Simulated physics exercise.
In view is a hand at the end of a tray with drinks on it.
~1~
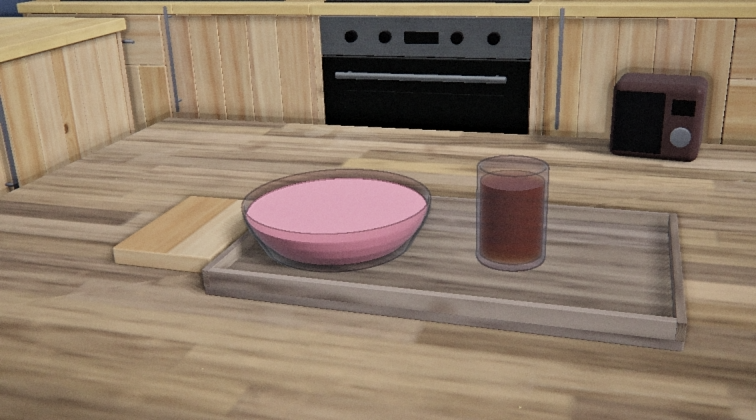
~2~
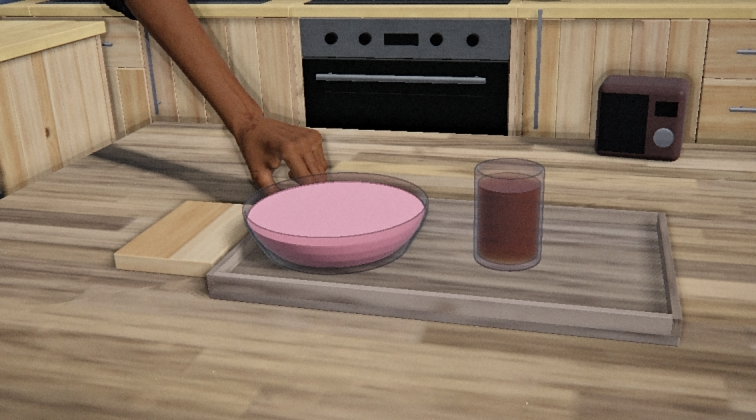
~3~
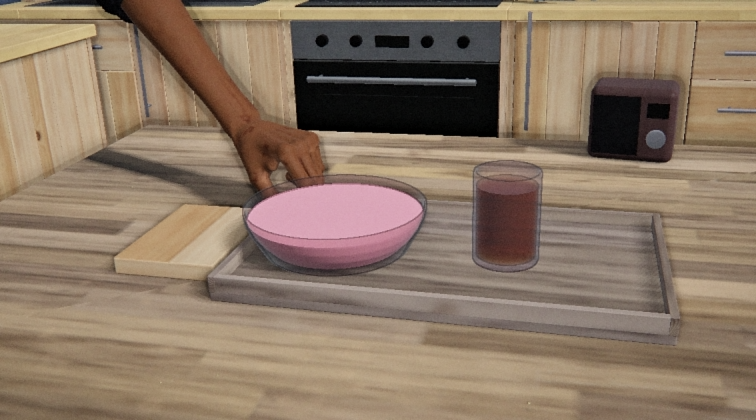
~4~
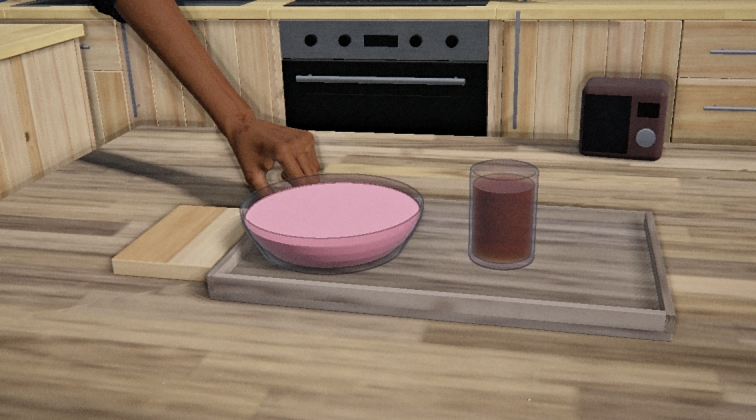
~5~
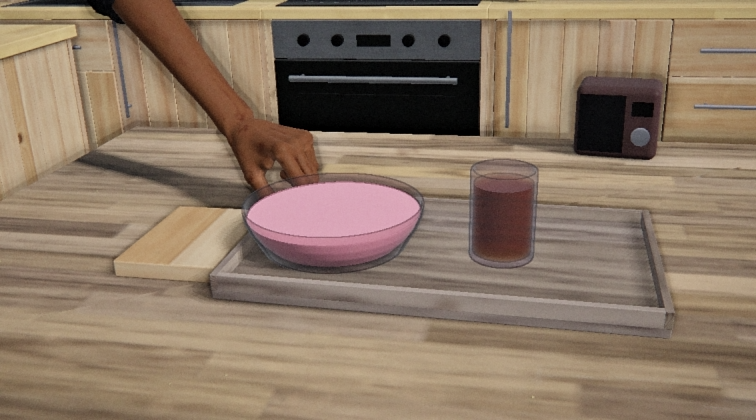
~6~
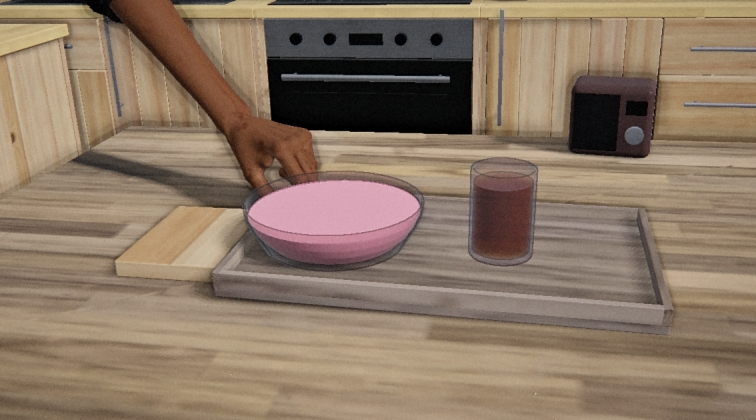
A pink-filled glass bowl and a brown drink sitting on a wooden tray as a hand reaches in behind the bowl, barely moving afterwards.
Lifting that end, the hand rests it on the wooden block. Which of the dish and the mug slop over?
On the left the dish holds, on the right the mug holds.
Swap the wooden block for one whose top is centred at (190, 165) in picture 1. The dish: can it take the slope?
It overflows.
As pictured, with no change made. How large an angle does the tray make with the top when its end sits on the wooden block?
3 degrees or so.
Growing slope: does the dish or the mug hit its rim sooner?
The left-hand one.
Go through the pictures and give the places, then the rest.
In the first picture, the tray lies flat; dish (337, 217) about three quarters full; mug (512, 209) about three quarters full; wooden block (161, 262).
The second picture shows a hand takes the end of the tray; dish about three quarters full, surface at (336, 211); mug about three quarters full, surface at (509, 183).
The third picture shows slope near 0°; dish (336, 222) about three quarters full; mug (507, 213) about three quarters full.
The fourth picture shows the tray slopes by about 0°; dish about three quarters full, surface at (333, 213); mug about three quarters full, surface at (503, 184); wooden block (161, 271).
In the fifth picture, the end is rising; dish (334, 220) about three quarters full; mug (503, 210) about three quarters full.
In the sixth picture, the end has come up a little; dish about three quarters full, surface at (334, 209); mug about three quarters full, surface at (503, 182); wooden block (165, 272).
Next, the tray slopes by about 2°; dish, its rim is dry; mug, its rim is dry.
After that, the tray slopes by about 4°; dish, its rim is dry; mug, its rim is dry.
Finally, the tray slopes by about 3°, resting on the wooden block; dish, its rim is dry; mug, its rim is dry.
